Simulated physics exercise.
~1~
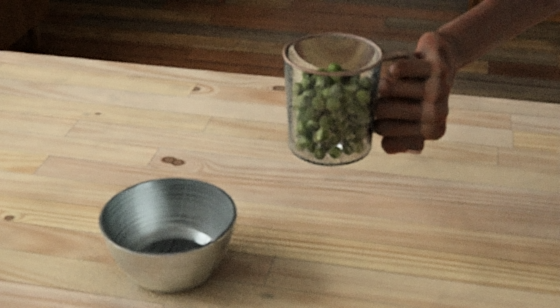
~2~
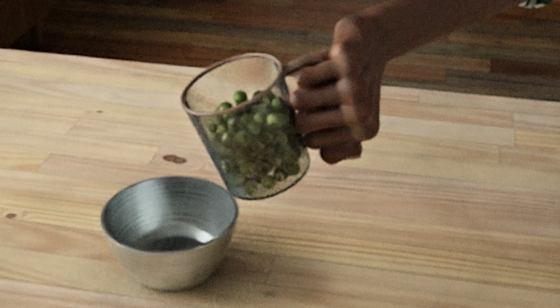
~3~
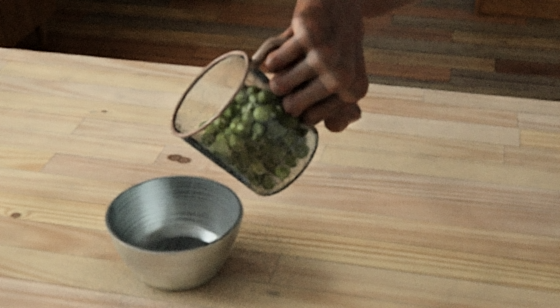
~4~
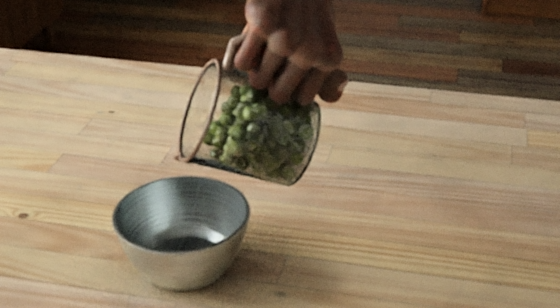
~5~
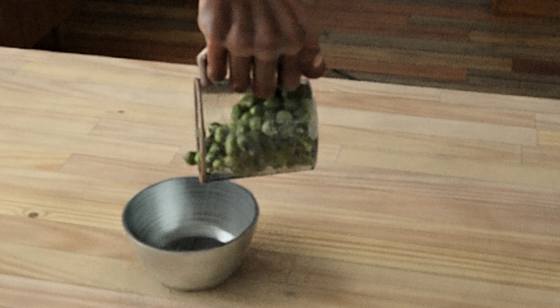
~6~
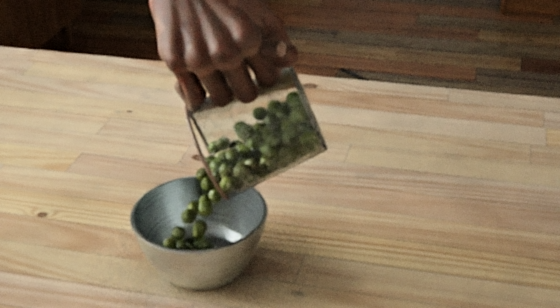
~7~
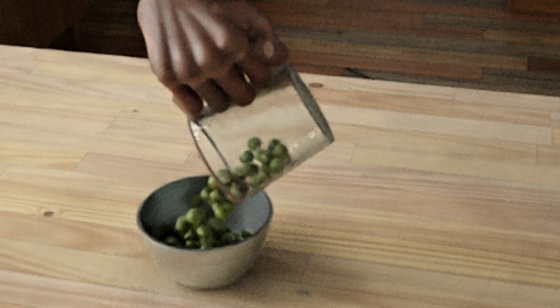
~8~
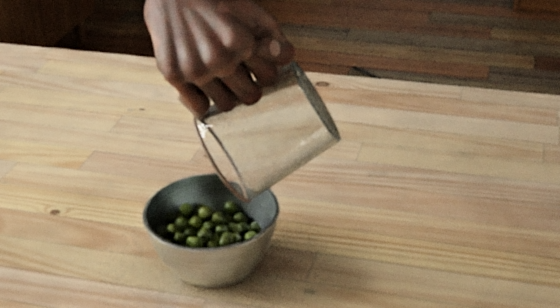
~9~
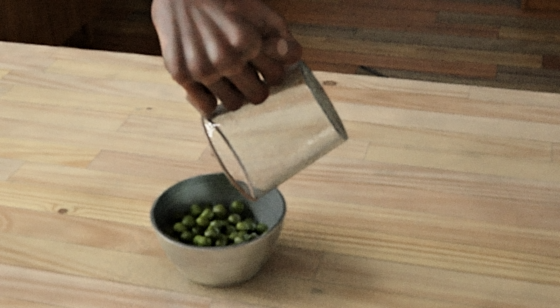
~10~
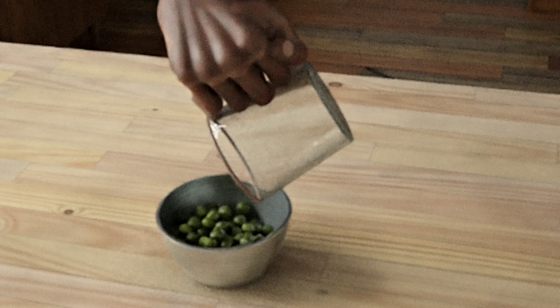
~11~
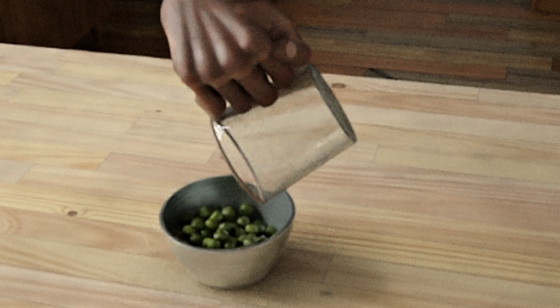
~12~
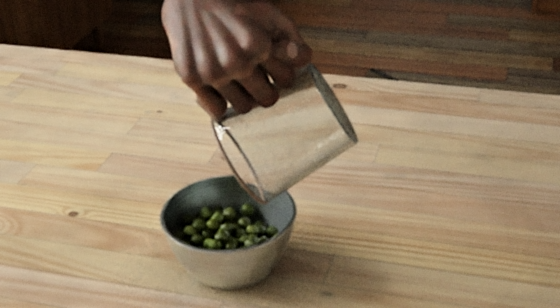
Hand tilting a clear glass cup and pouring small green olives into a metal bowl, then holding the emptied cup above it.
